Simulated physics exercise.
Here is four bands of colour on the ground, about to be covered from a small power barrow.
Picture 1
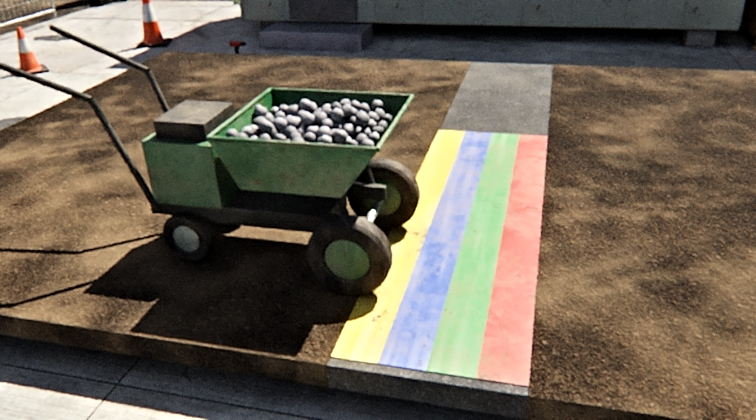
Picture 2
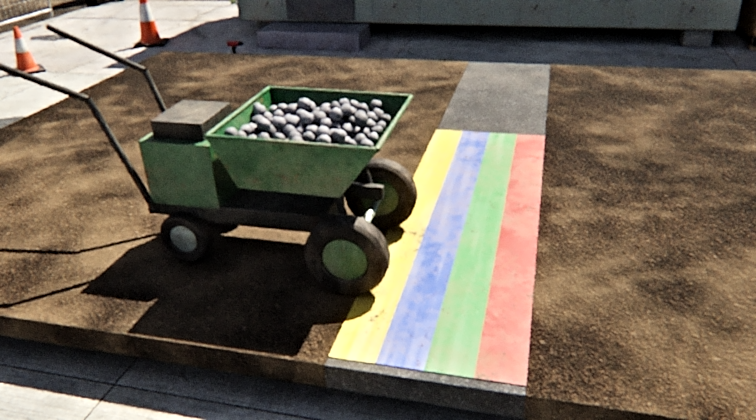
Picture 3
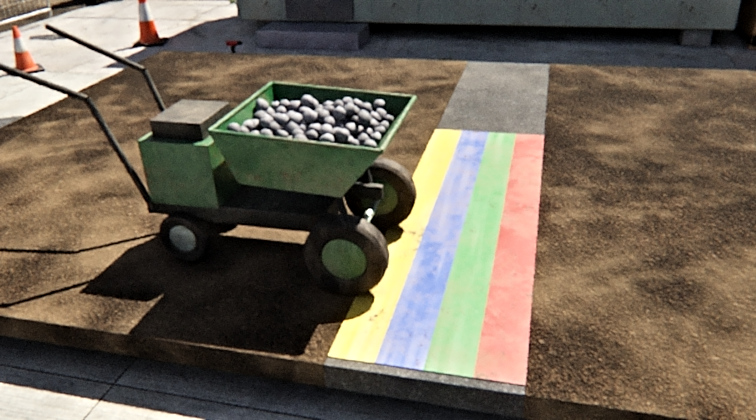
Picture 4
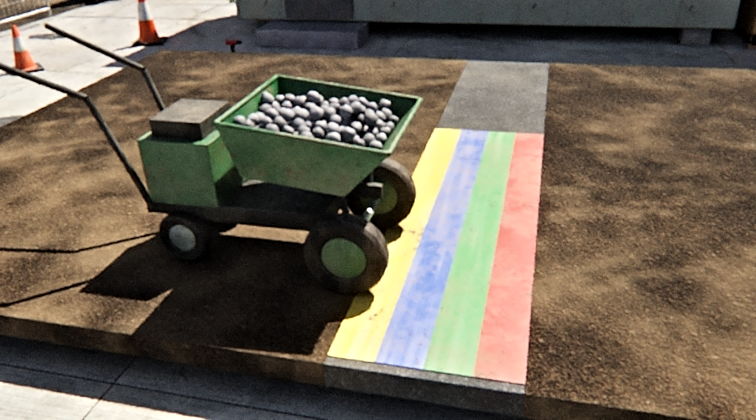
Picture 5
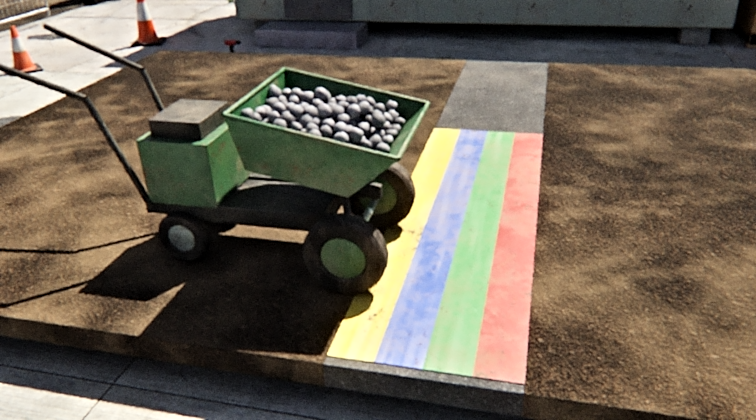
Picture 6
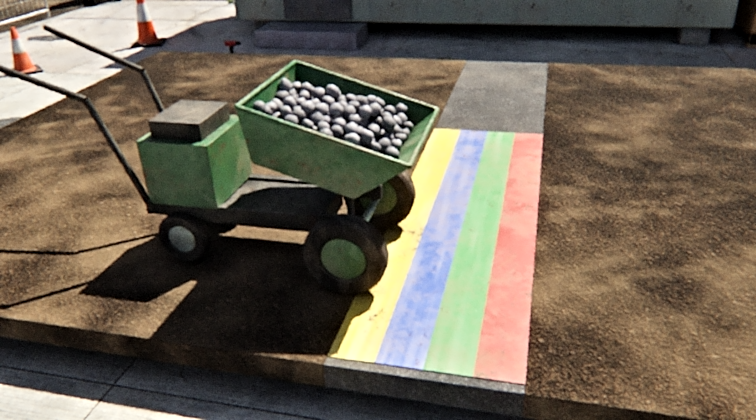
The clip opens on a green power barrow loaded with round grey cobbles, its skip level beside yellow, blue, green and red strips on brown ground. The skip begins to tilt barely, then tips further toward the right until it is clearly slanted, with the cobbles still inside.
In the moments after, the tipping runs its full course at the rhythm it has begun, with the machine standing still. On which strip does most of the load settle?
The heap favours the red strip.
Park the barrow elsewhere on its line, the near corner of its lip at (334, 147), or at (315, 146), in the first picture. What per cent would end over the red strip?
The first gives 20 %, the second 20 %.
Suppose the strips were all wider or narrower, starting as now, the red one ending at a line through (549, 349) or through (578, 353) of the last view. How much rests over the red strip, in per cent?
The first gives 40 %, the second 30 %.
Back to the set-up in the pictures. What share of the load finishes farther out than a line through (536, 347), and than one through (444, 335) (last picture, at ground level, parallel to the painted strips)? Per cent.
In turn 30 and 80 in a hundred.
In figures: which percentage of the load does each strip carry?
In per cent, yellow strip 0, blue strip 0, green strip 10 and red strip 35.
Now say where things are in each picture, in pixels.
Lip of the skip at (377, 150), level; top of the load at (313, 121), round cobbles; yellow strip at (370, 322); blue strip at (414, 328); green strip at (460, 334); red strip at (508, 340), in the first picture.
Lip of the skip at (376, 150), level; top of the load at (311, 120), in the second picture.
Lip of the skip at (381, 152), tipped barely; top of the load at (314, 118), in the third picture.
Lip of the skip at (388, 154), tipped a little; top of the load at (302, 122), in the fourth picture.
Lip of the skip at (397, 159), tipped a little; top of the load at (303, 109), in the fifth picture.
Lip of the skip at (409, 167), tipped clearly; top of the load at (314, 105); yellow strip at (367, 321); blue strip at (411, 326); green strip at (457, 332); red strip at (504, 338), in the sixth picture.
Soon, skip tipped steeply; all in the skip.
A while on, skip tipped right over; most in the skip; a stray few over the green strip; about a quarter over the red strip; a stray few falling; a stray few off the paint.
Towards the end, skip tipped right over; about a quarter in the skip; a small part over the green strip; about a third over the red strip; about a third off the paint.
Finally, skip tipped right over; about a quarter in the skip; none over the yellow strip; none over the blue strip; a small part over the green strip; about a third over the red strip; about a third off the paint.
